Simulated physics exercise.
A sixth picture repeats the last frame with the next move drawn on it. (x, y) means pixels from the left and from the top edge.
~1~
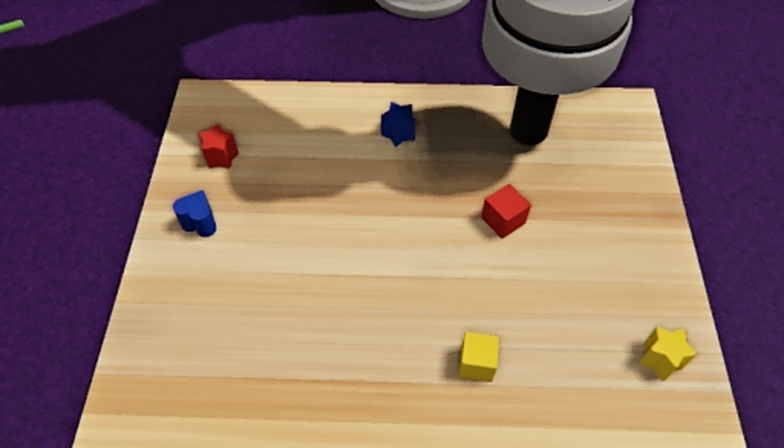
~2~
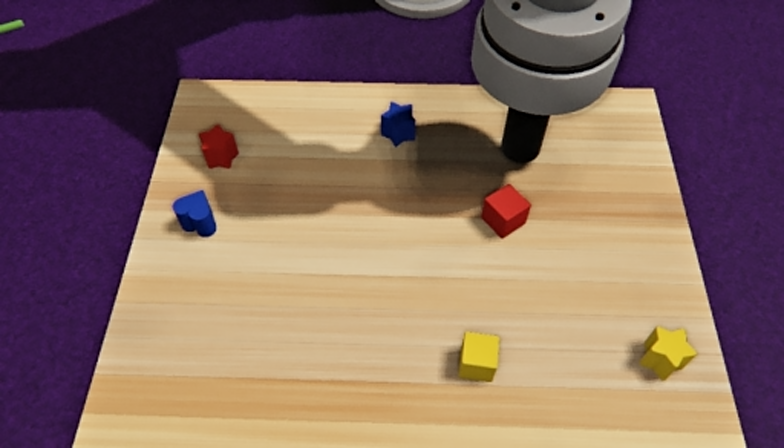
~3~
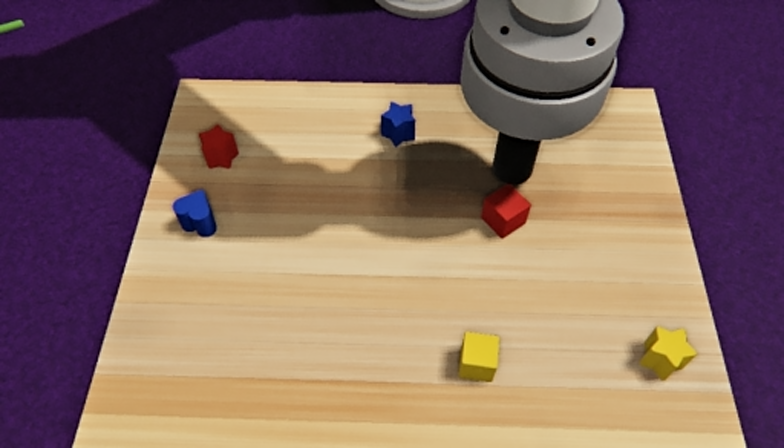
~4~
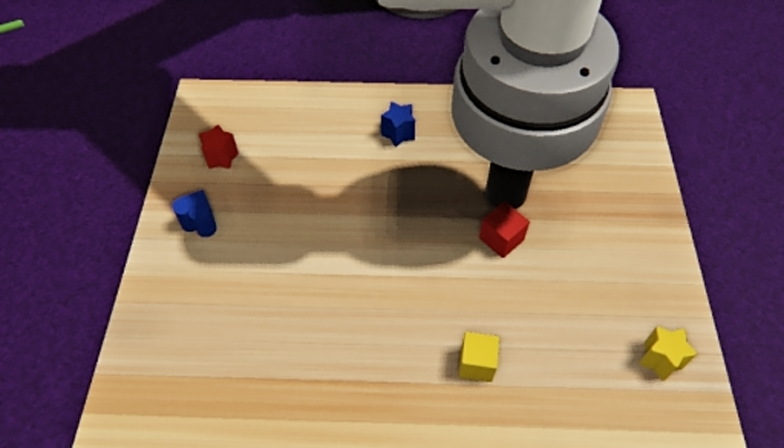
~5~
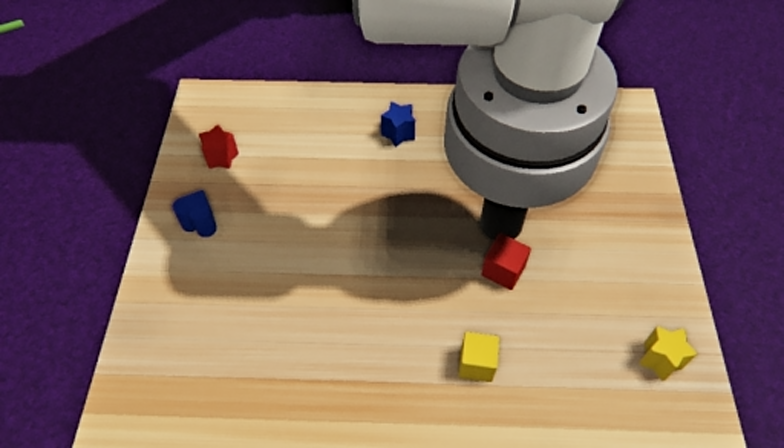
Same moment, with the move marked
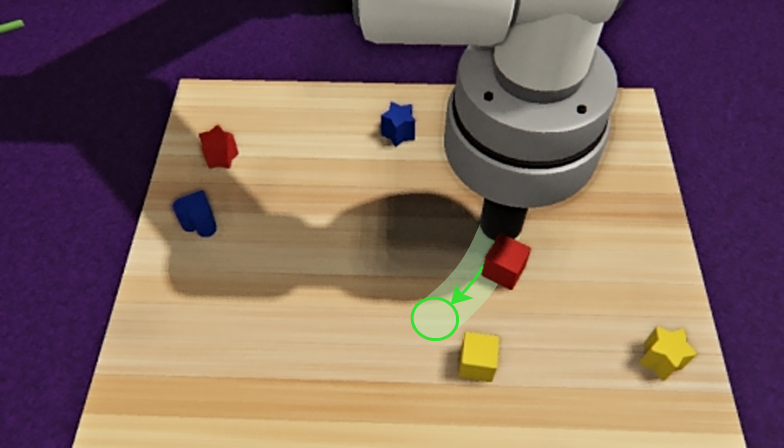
On a pale wooden board over purple fabric, the view looks down at an angle from a camera that stays still. A red star and blue heart sit at left, a small blue star at top centre, a red cube right of centre, and a yellow cube and yellow star below. A grey robot arm with a black tip moves down to the red cube and pushes it toward the yellow cube.
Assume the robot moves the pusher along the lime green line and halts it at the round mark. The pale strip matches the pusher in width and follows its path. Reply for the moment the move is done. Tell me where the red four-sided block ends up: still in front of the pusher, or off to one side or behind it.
Looking at the end of the path, the red four-sided block has slipped free of the pusher.
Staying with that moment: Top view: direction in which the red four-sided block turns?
From above, the turn goes anticlockwise.
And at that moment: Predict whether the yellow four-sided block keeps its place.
By then it is still where it was.
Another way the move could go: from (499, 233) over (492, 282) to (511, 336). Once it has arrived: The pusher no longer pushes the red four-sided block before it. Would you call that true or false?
That is false.
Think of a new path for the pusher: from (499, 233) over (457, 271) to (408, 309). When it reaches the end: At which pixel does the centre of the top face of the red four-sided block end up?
In the picture, it is at (501, 271).
The drawn path runs from (499, 233) through (485, 263) and (463, 292) to (435, 318).
On the path given first. One third of the way, pusher (486, 257); red four-sided block (511, 278), turned 55° anticlockwise.
Two thirds of the way, pusher (464, 287); red four-sided block (511, 288), turned 85° anticlockwise.
At the end, pusher (436, 312); yellow four-sided block not moved; red four-sided block (511, 288), turned 85° anticlockwise.
